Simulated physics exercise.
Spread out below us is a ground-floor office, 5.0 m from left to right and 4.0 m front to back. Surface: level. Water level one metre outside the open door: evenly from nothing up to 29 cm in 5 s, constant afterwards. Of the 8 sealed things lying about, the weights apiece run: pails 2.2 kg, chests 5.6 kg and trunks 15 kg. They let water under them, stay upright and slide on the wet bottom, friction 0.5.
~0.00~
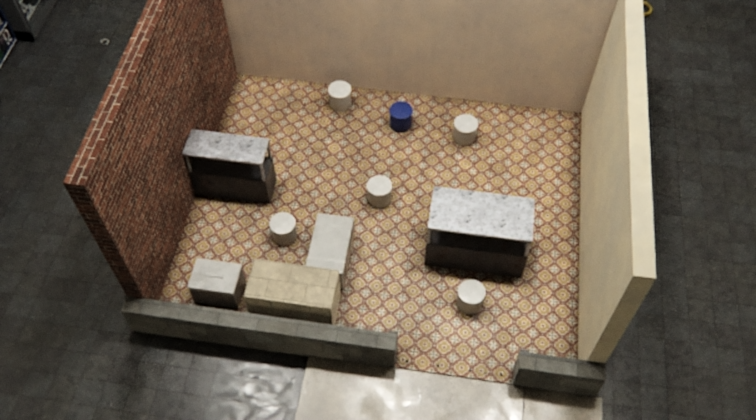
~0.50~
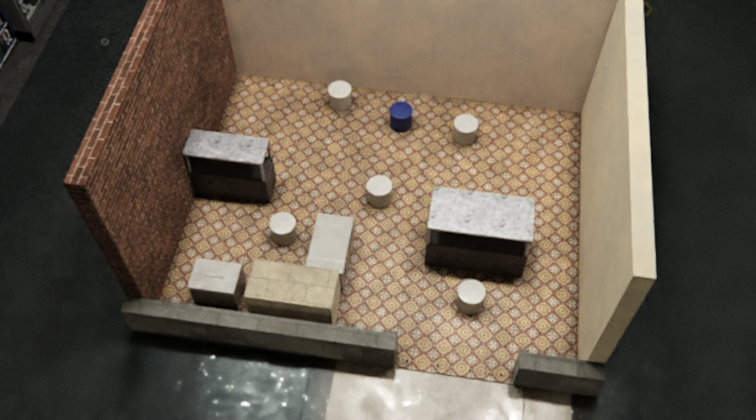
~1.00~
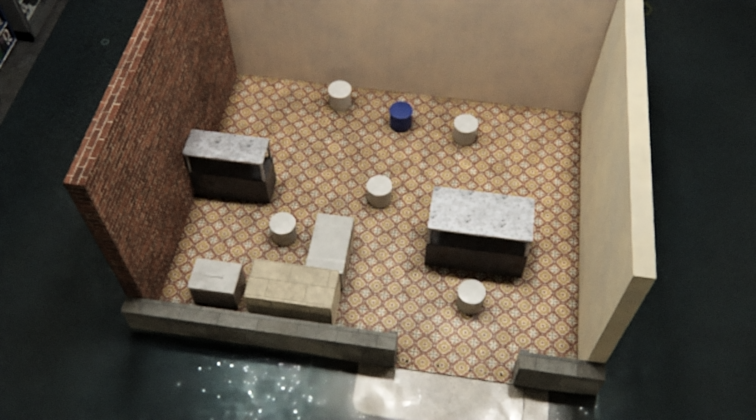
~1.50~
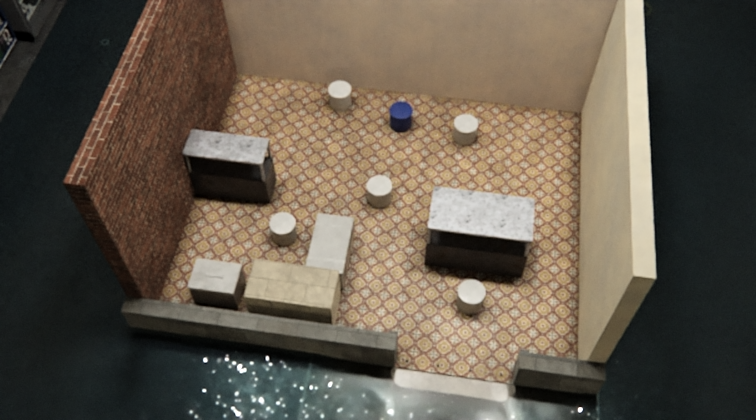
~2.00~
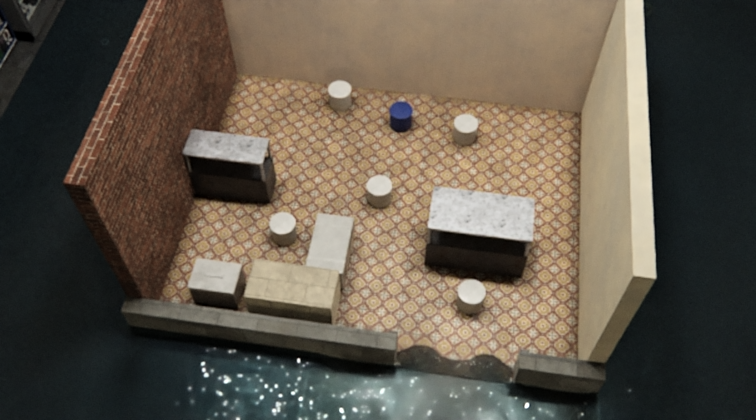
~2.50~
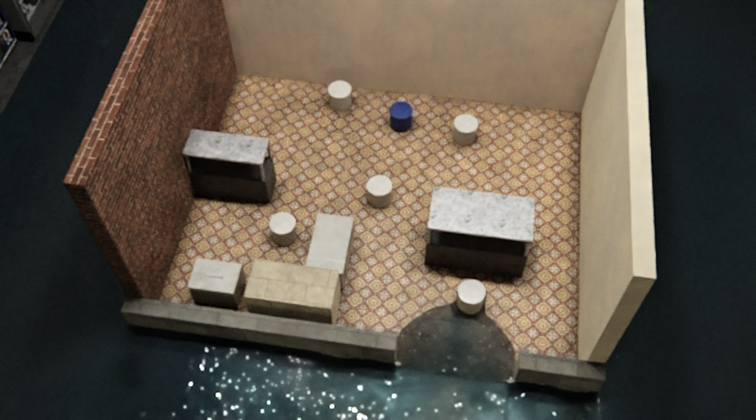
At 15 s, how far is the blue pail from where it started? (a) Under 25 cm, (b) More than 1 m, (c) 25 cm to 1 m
The answer is b.
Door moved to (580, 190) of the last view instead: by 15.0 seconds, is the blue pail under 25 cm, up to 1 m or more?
Observation: Blue pail large displacement.
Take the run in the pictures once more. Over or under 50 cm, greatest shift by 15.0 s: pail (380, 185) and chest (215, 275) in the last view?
Result, in order: Bigger / not bigger.
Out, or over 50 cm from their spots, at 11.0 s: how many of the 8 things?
By that point, 5.
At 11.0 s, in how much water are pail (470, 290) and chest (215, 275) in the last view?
Depth approx. 5 cm / 14 cm.
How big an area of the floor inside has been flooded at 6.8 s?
Wet area: Approx. 17 m2.
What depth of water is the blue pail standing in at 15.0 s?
Somewhere close to 10 cm.
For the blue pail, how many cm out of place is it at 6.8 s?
Roughly 5 cm.
After 3.5 s the blue pail is near (401, 110), 0.0 m from its start, aground; 1 afloat.
After 6.8 s the blue pail is near (402, 108), 0.0 m from its start, aground; 0 afloat.
After 11.0 s the blue pail is near (380, 129), 0.5 m from its start, afloat; 8 afloat.
After 15.0 s the blue pail is near (529, 147), 1.8 m from its start, afloat; 8 afloat.
